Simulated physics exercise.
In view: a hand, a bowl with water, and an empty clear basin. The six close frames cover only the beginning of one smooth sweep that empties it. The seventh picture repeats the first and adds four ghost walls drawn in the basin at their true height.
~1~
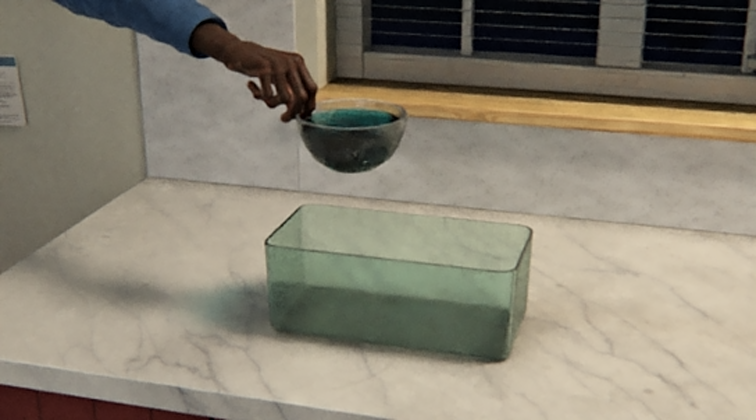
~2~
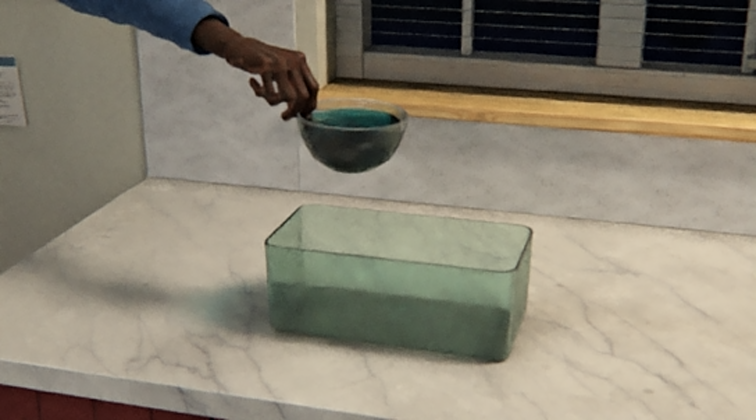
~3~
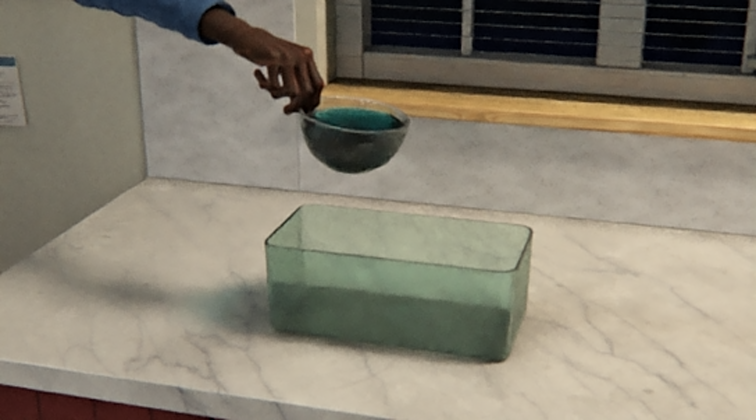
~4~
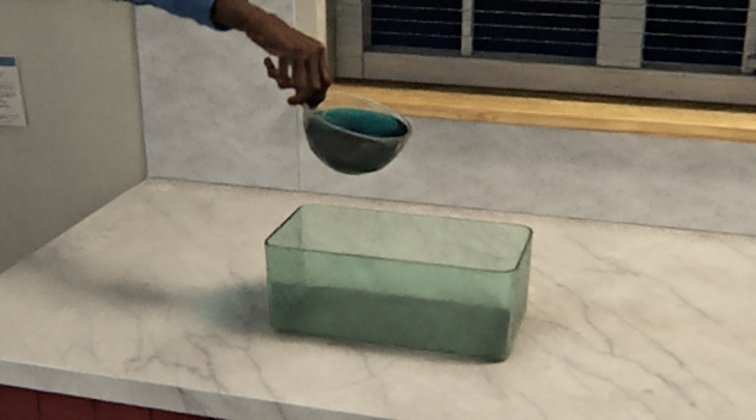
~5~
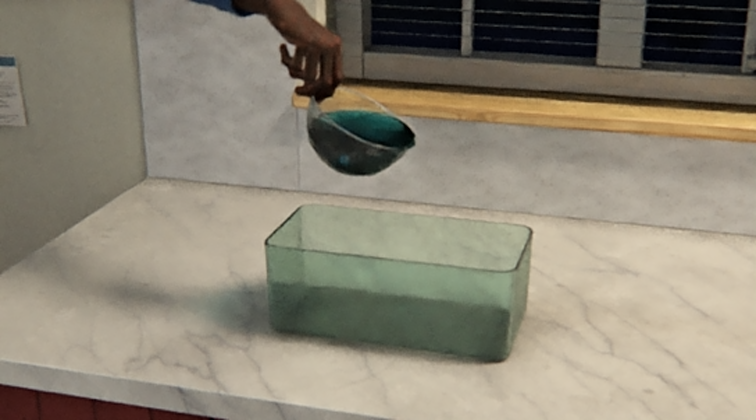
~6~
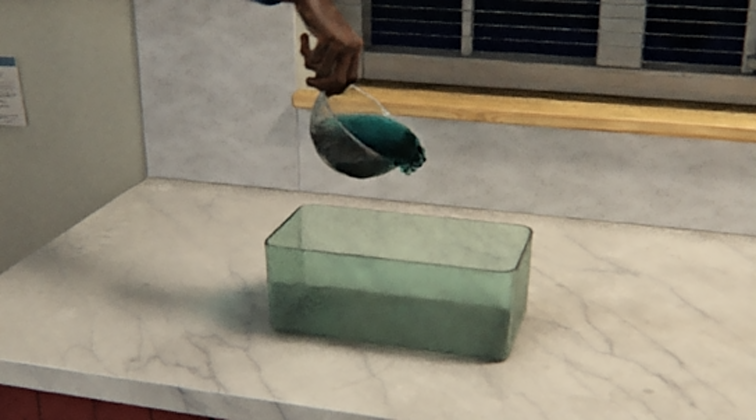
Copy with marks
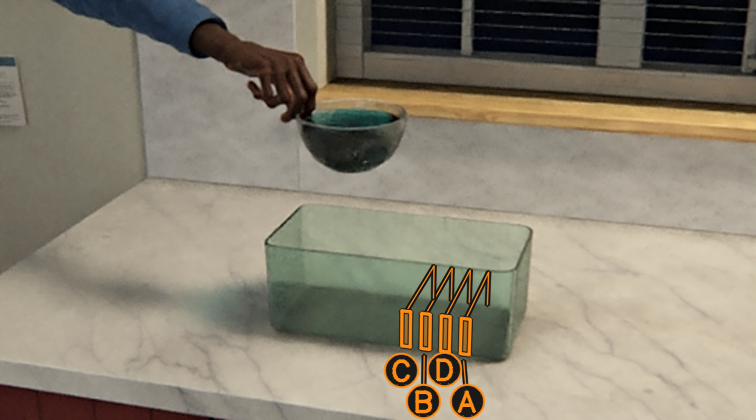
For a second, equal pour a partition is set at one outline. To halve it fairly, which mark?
B.
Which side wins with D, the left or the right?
The left one.
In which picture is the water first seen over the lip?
In picture 5.
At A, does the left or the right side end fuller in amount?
More ends on the left.
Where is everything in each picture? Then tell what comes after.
Upright, lip at (403, 117); basin from (272, 327) to (511, 359); nothing has left yet.
Upright, lip at (404, 118); nothing has left yet.
Tipped about 7°, lip at (406, 124); nothing has left yet.
Tipped about 16°, lip at (408, 132); nothing has left yet.
Tipped about 27°, lip at (409, 144); water is over the lip, down to (409, 144).
Tipped about 40°, lip at (407, 156); water is over the lip, down to (414, 169).
On the marked copy, A at (463, 360); B at (424, 355); C at (404, 352); D at (443, 358).
For place A, about 93 % ends left of the wall and 3 % right of it; 4 % is lost outside.
For place B, about 44 % ends left of the wall and 55 % right of it.
For place C, about 18 % ends left of the wall and 81 % right of it.
For place D, about 74 % ends left of the wall and 23 % right of it; 3 % is lost outside.
